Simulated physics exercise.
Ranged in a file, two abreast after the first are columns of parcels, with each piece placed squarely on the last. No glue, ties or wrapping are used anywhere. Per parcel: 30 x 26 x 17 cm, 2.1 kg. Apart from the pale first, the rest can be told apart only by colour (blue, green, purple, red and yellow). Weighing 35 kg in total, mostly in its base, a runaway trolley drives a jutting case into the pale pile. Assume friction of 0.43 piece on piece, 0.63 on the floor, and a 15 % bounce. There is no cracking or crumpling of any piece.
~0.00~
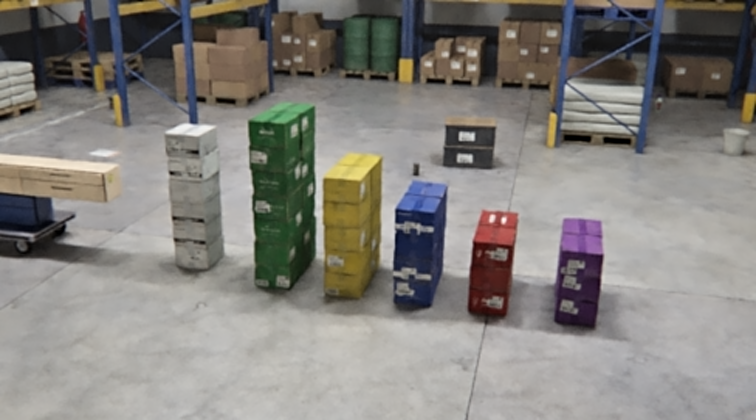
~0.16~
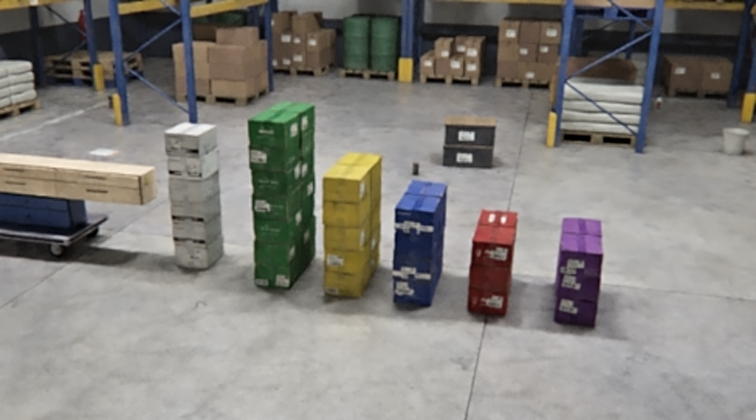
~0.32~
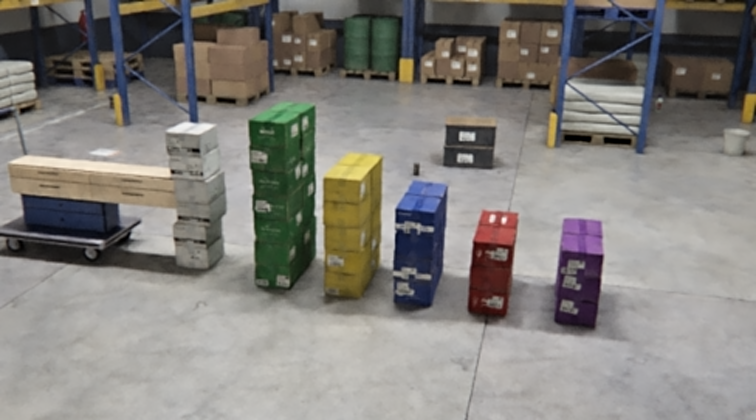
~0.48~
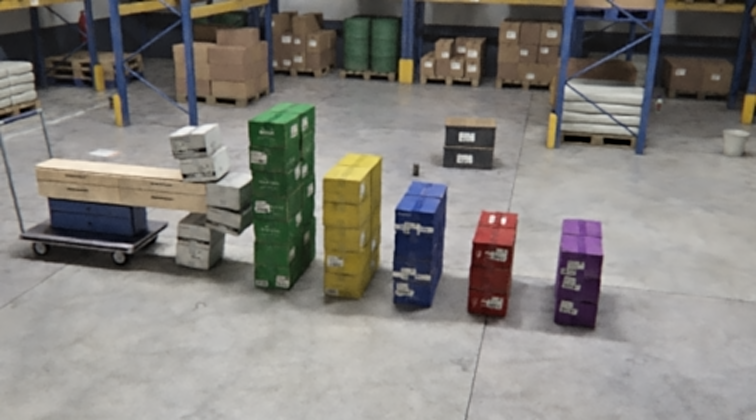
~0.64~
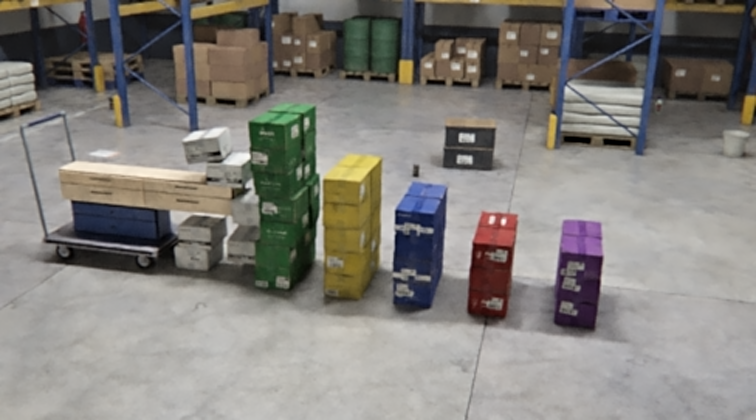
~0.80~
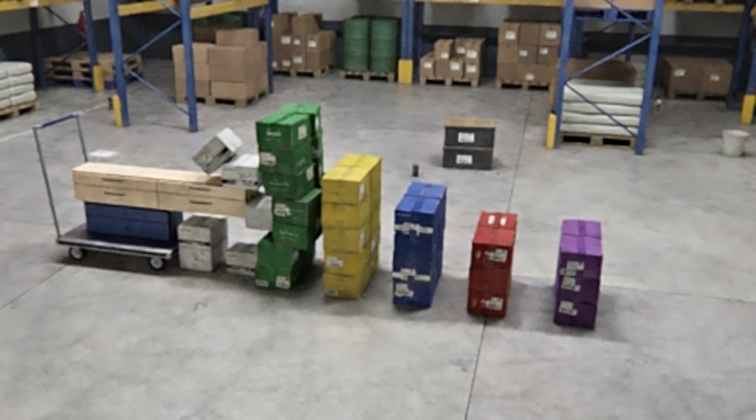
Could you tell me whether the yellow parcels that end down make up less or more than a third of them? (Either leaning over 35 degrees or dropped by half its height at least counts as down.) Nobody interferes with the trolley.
They make up more than a third.
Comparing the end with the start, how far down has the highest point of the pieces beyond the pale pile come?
40 cm.
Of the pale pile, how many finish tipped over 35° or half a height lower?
I count 3 pale pieces.
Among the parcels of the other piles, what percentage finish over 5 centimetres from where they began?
I get 70 %.
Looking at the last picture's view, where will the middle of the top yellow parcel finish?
At about (464, 222).
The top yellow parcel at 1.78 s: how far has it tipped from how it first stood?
Some 15°.
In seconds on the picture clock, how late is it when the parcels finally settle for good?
Somewhere near 3.5 seconds.
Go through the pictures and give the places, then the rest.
In the first picture (we follow the side turned to the camera), load (95, 182) 56 cm short; top yellow parcel (341, 191); top green parcel (267, 134); no other piece has moved.
Load (132, 185) 25 cm short; top yellow parcel (341, 190), in the second picture.
Load (169, 188) 40 mm in; top yellow parcel (341, 191), in the third picture.
Load (199, 192) 28 cm in, top of the pale pile leaning 9°; top yellow parcel (341, 191); no other piece has moved, in the fourth picture.
Load (225, 195) 48 cm in, top of the pale pile leaning 10°; top yellow parcel (341, 192); 6 stirred so far, in the fifth picture.
Load (239, 197) 59 cm in, top of the pale pile leaning 45°; top yellow parcel (341, 192); top green parcel (274, 136) displaced 7 cm; 12 stirred so far, in the sixth picture.
Around 1.04 s, 3 of the pale pile down; none of the 10 yellow parcels down (0 of 44 in all colours); top yellow parcel unmoved; top green parcel tipped 10°.
Around 1.78 s, 3 of the pale pile down; none of the 10 yellow parcels down (9 of 44 in all colours); top yellow parcel tipped 15°; top green parcel tipped 15°, 16 cm lower.
Around 2.28 s, 3 of the pale pile down; 1 of the 10 yellow parcels down (11 of 44 in all colours); top yellow parcel tipped 24°, 10 cm lower; top green parcel tipped 24°, 28 cm lower.
Around 2.74 s, 3 of the pale pile down; 7 of the 10 yellow parcels down (21 of 44 in all colours); top yellow parcel tipped 26°, 15 cm lower; top red parcel tipped 48°, 59 mm lower.
Finally (3.7 s), 3 of the pale pile down; 8 of the 10 yellow parcels down (22 of 44 in all colours); top yellow parcel tipped 27°, 19 cm lower; top red parcel on its side. That is 80 per cent. Seen by the last camera, middles, top yellow parcel near (464, 222), top red parcel near (542, 294).
